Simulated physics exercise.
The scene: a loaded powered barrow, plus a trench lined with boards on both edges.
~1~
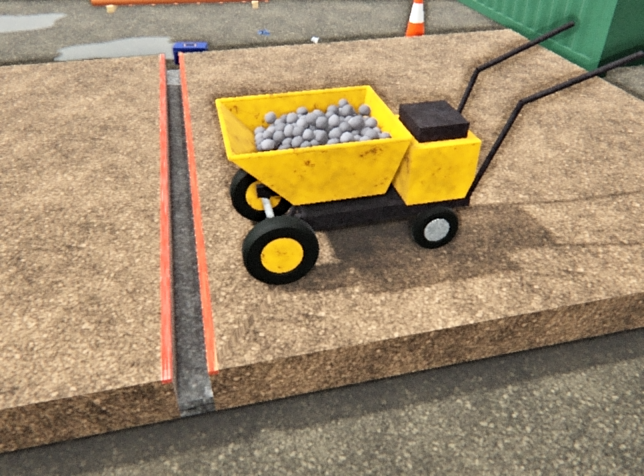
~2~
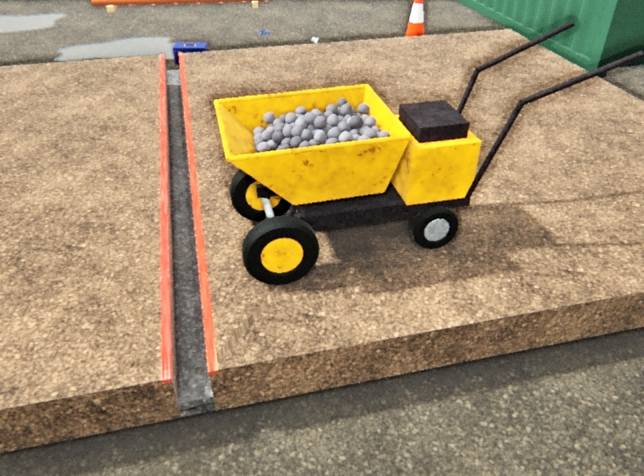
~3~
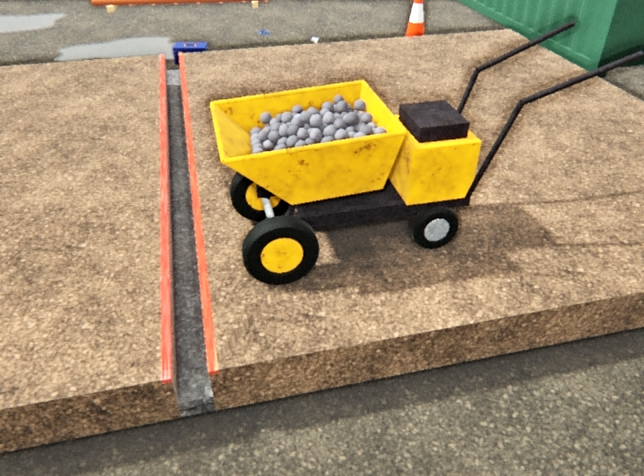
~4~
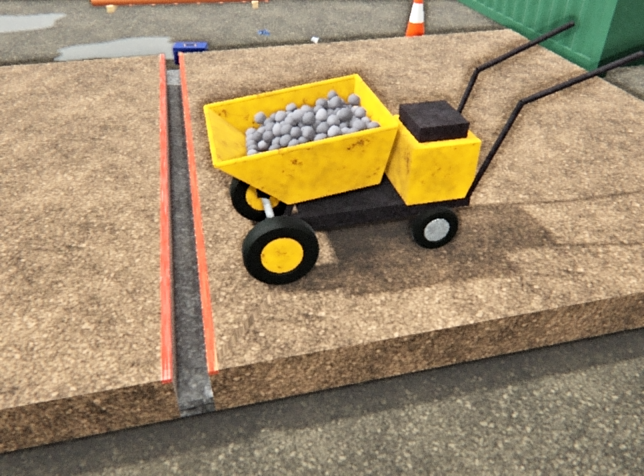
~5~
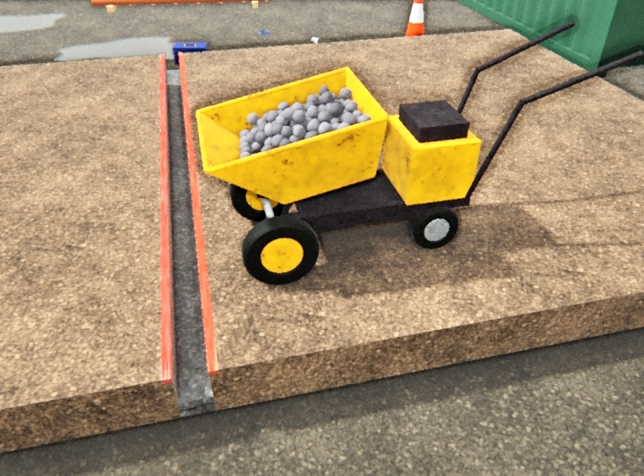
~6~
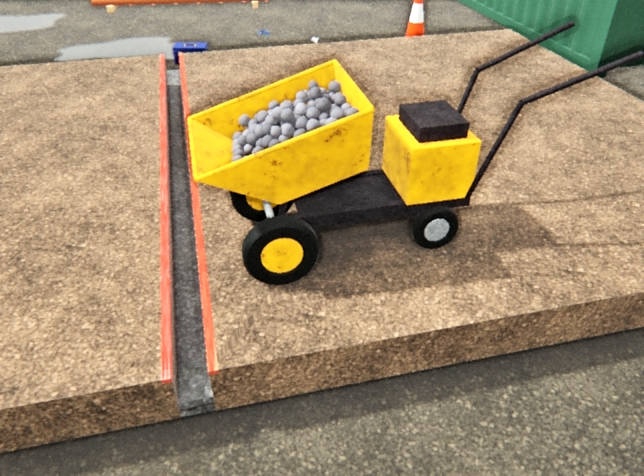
In this clip, a yellow powered barrow loaded with round grey cobbles stands beside a narrow trench edged with orange boards, and its skip, level at first, gradually tilts forward to the left while the wheels stay in place.
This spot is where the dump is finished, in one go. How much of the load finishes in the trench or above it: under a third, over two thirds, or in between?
Under a third.
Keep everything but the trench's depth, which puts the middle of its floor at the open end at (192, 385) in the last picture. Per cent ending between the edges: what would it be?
Roughly 0 in a hundred.
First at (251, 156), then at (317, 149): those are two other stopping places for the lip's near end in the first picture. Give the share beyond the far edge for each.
70 % and 10 %, in that order.
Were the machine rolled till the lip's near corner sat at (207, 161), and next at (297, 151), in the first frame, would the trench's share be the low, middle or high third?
Log - stop 1: Under a third. Stop 2: The middle third.
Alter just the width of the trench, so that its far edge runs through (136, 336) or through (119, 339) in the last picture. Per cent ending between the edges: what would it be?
About 40 %, then 70 %.
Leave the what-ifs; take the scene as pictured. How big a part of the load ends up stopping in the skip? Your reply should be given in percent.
25 per cent or so.
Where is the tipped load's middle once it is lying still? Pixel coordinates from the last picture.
Around (115, 262).
Just after the last frame, skip tipped steeply; every one in the skip.
A moment on, skip tipped right over; the larger part in the skip; roughly a quarter beyond it; just a few falling.
Further on, skip tipped right over; roughly a quarter in the skip; the larger part beyond it.
When it is over, skip tipped right over; roughly a quarter in the skip; just a few in or heaped over the trench; the larger part beyond it.
